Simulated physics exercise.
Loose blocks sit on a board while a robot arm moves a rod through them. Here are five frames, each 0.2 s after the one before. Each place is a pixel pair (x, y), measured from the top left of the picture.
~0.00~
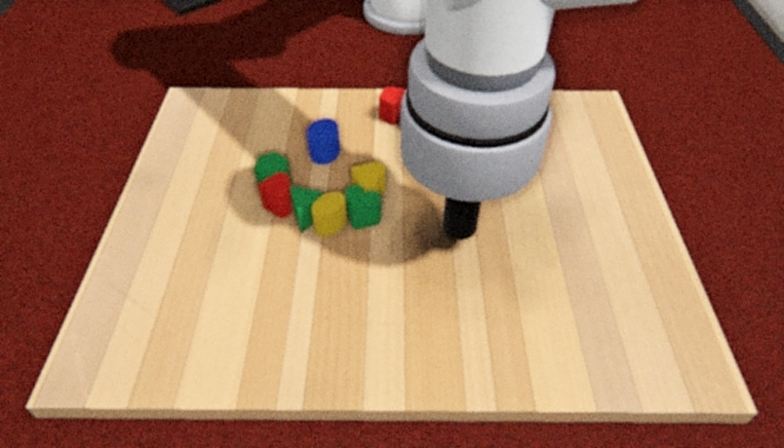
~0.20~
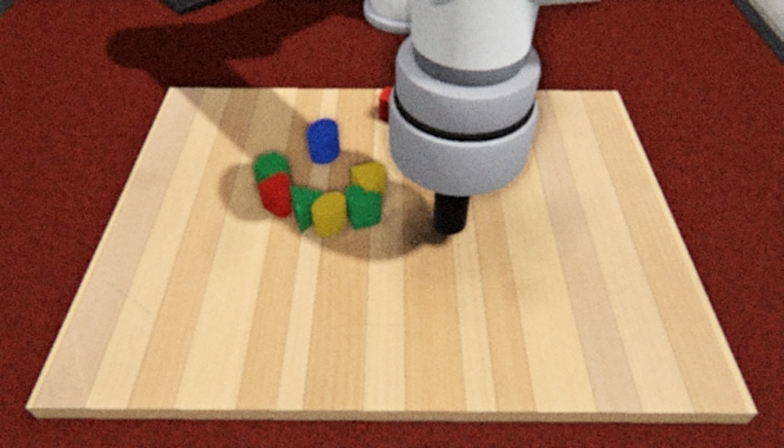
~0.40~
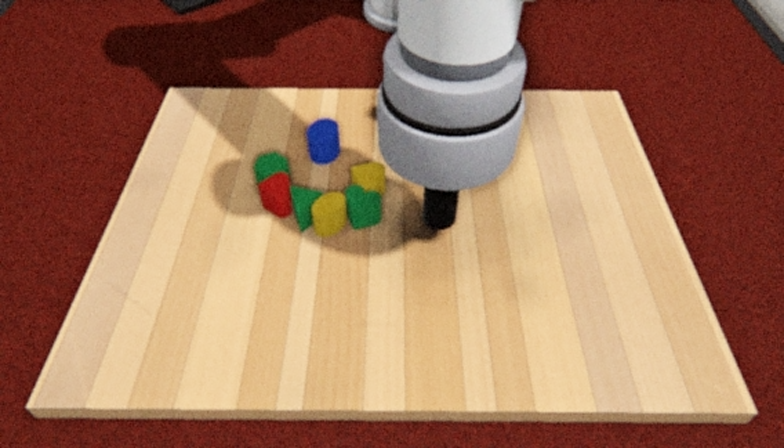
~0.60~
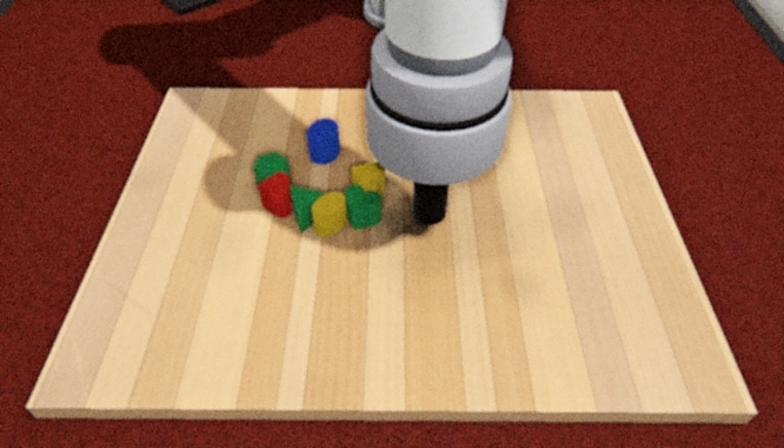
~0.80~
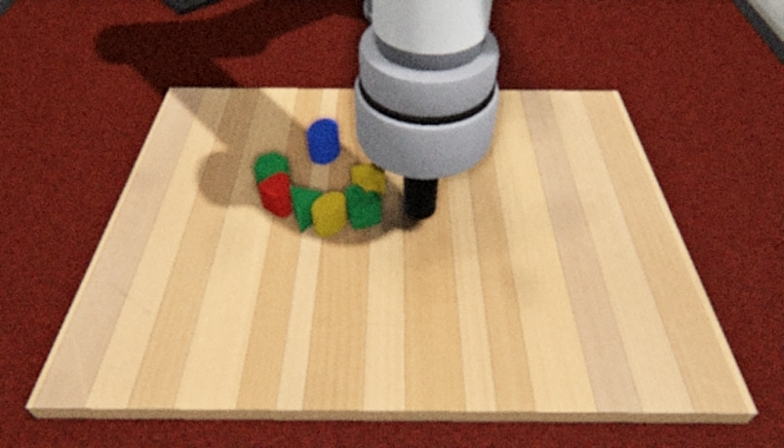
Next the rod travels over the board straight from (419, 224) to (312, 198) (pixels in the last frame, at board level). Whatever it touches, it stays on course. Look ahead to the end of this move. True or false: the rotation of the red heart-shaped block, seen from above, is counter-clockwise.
False
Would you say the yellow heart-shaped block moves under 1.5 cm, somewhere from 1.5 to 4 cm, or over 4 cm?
I'd go with 1.5 to 4 cm for this block.
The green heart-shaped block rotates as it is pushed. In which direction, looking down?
It spins against the clock.
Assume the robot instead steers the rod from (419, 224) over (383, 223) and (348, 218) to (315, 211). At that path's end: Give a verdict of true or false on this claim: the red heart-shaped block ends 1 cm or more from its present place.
Answer: True.
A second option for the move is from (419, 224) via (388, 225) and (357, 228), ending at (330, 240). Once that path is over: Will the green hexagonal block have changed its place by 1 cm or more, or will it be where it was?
It gets no push and keeps its place.
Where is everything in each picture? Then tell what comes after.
The first picture shows rod's lower end at (459, 227); red heart-shaped block at (276, 184); yellow oval block at (328, 203); green heart-shaped block at (361, 196); yellow heart-shaped block at (369, 173).
The second picture shows rod at (449, 223); blocks still.
The third picture shows rod at (439, 218); blocks still.
The fourth picture shows rod at (429, 213); blocks still.
The fifth picture shows rod at (419, 208); red heart-shaped block at (276, 184); yellow oval block at (328, 203); green heart-shaped block at (361, 196); yellow heart-shaped block at (369, 173).
What follows on the original path. One third of the way, rod at (381, 199); yellow oval block at (319, 203), turned 30° anticlockwise; green heart-shaped block at (345, 191).
Two thirds of the way, rod at (345, 190); red heart-shaped block at (263, 185), turned 20° clockwise; yellow oval block at (302, 215), turned 65° anticlockwise; green heart-shaped block at (309, 190), turned 30° anticlockwise; yellow heart-shaped block at (352, 165), turned 80° clockwise.
At the end, rod at (309, 182); red heart-shaped block at (248, 184), turned 25° clockwise; yellow oval block at (302, 215), turned 65° anticlockwise; green heart-shaped block at (276, 187), turned 60° anticlockwise; yellow heart-shaped block at (349, 165), turned 95° clockwise.
